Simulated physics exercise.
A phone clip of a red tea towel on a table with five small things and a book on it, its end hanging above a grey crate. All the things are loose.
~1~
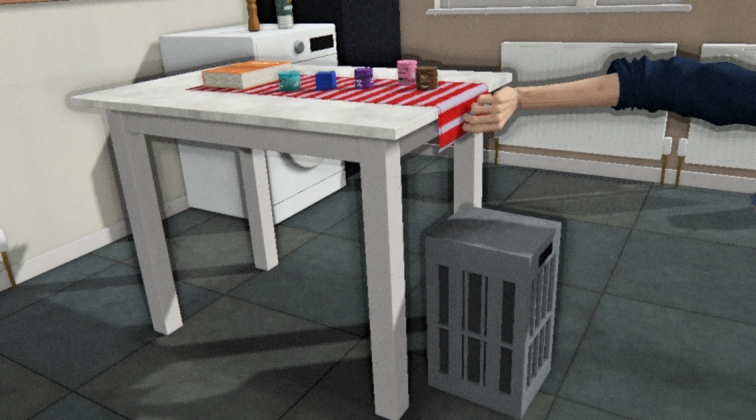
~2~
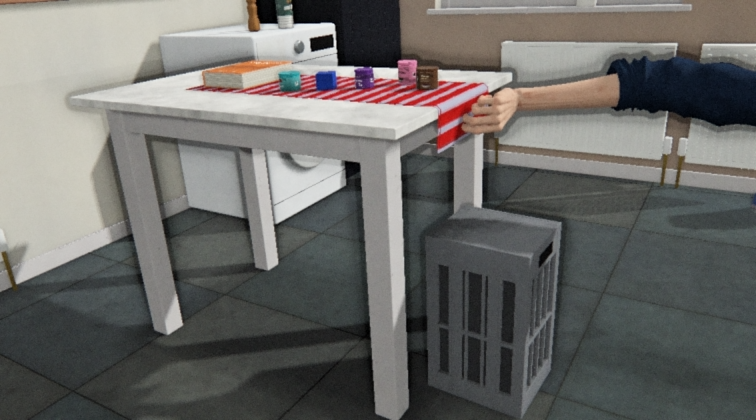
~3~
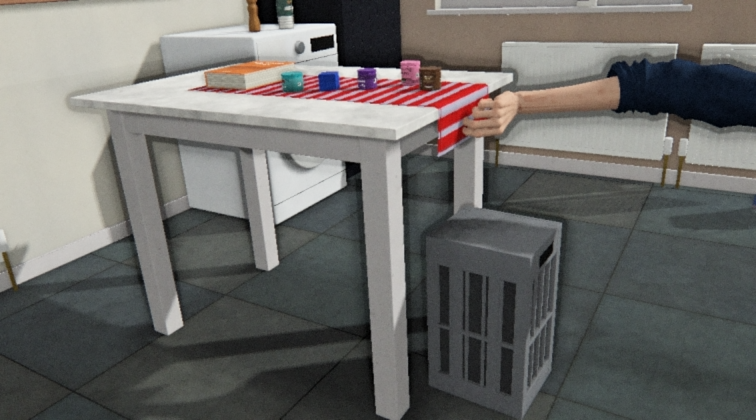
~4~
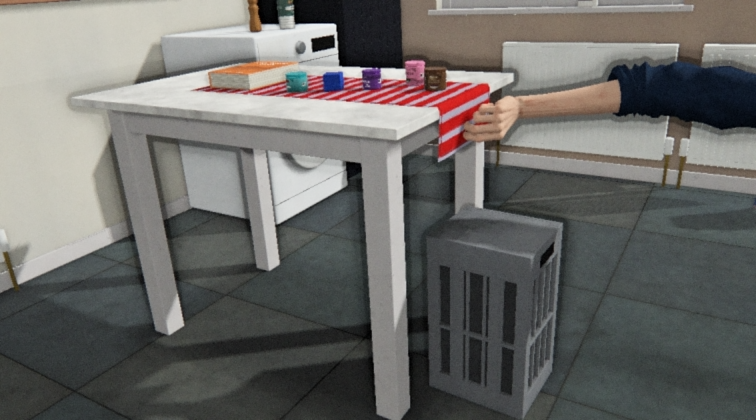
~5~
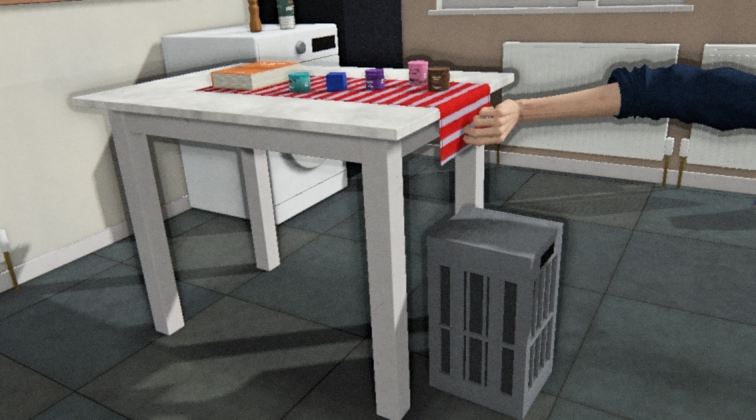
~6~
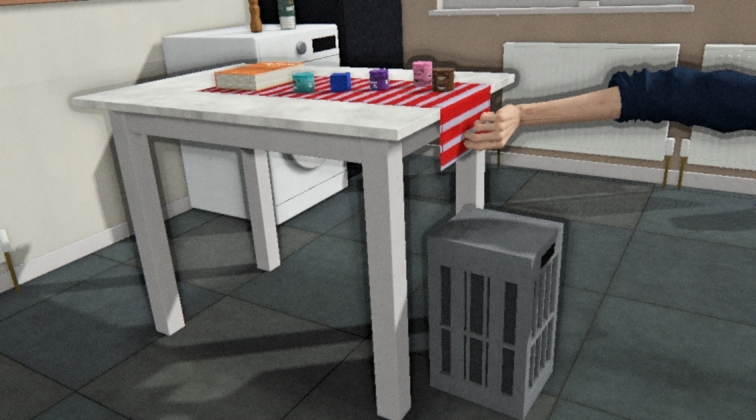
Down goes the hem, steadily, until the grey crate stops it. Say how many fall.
The count of fallen things is two.
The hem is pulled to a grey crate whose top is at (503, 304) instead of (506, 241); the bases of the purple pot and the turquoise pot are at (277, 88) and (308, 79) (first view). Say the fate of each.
The purple pot holds on; the turquoise pot holds on.
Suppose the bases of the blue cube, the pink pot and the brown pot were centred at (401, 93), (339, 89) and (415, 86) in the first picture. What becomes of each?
The blue cube drops off; the pink pot keeps its place on top; the brown pot drops off.
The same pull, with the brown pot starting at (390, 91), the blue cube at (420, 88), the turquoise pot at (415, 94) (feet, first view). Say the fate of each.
The brown pot tumbles off, the blue cube comes down, the turquoise pot goes over.
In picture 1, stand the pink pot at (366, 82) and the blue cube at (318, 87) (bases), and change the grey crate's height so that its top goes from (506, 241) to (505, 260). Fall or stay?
The pink pot stays on, the blue cube does not fall.
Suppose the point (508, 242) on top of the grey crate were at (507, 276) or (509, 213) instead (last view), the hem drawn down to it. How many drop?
Then 3 and 1.
Early on, hem near (468, 174); all still up.
Midway, hem near (469, 203); brown pot gone.
Near the end, hem on the crate; brown pot and pink pot gone.
Finally, hem on the crate; brown pot and pink pot gone. It carries off two.
